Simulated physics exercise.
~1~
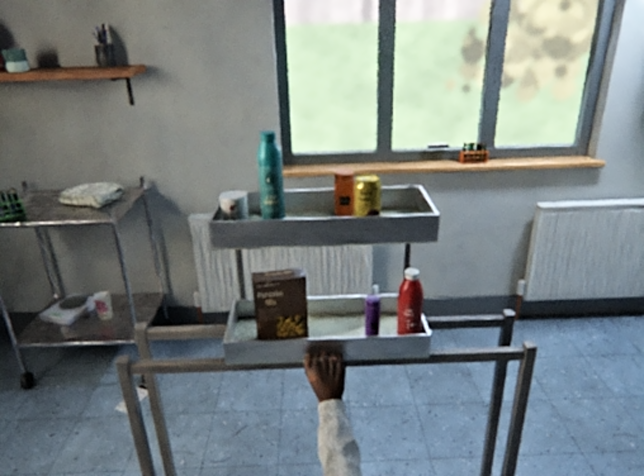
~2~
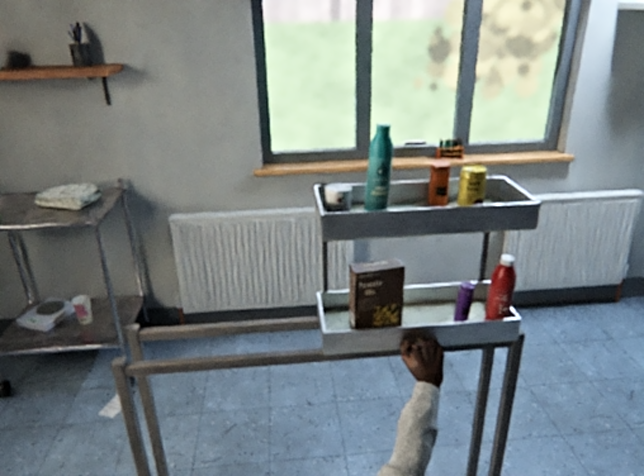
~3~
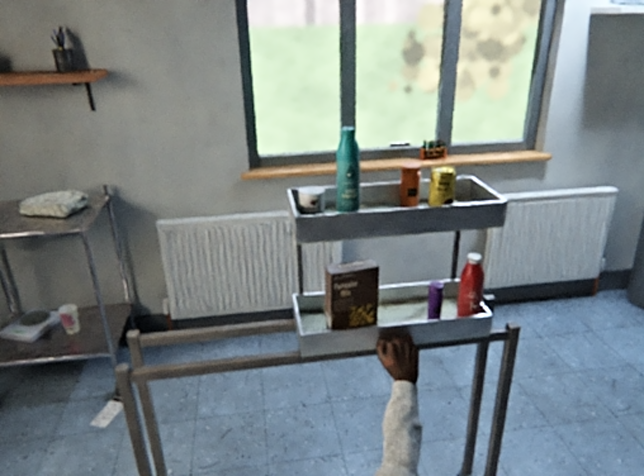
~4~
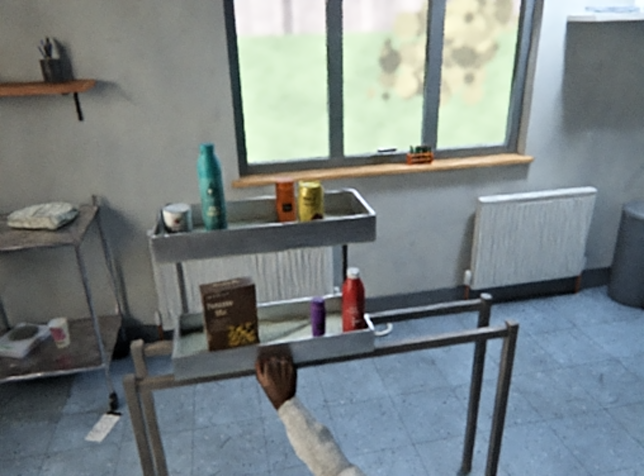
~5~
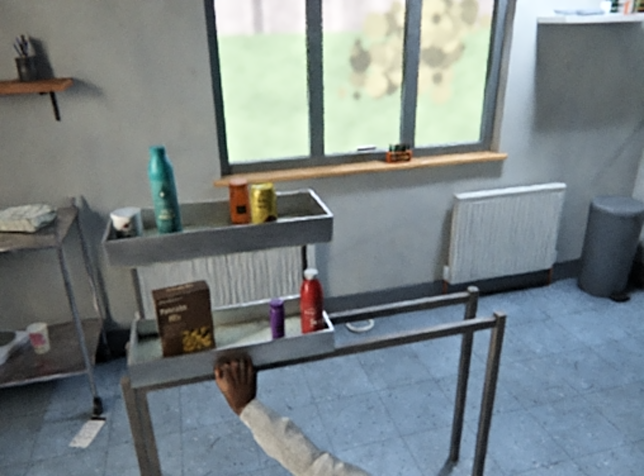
A two-tier tray of bottles, tins and a packet slides right, then back left along rails by hand, everything staying upright.
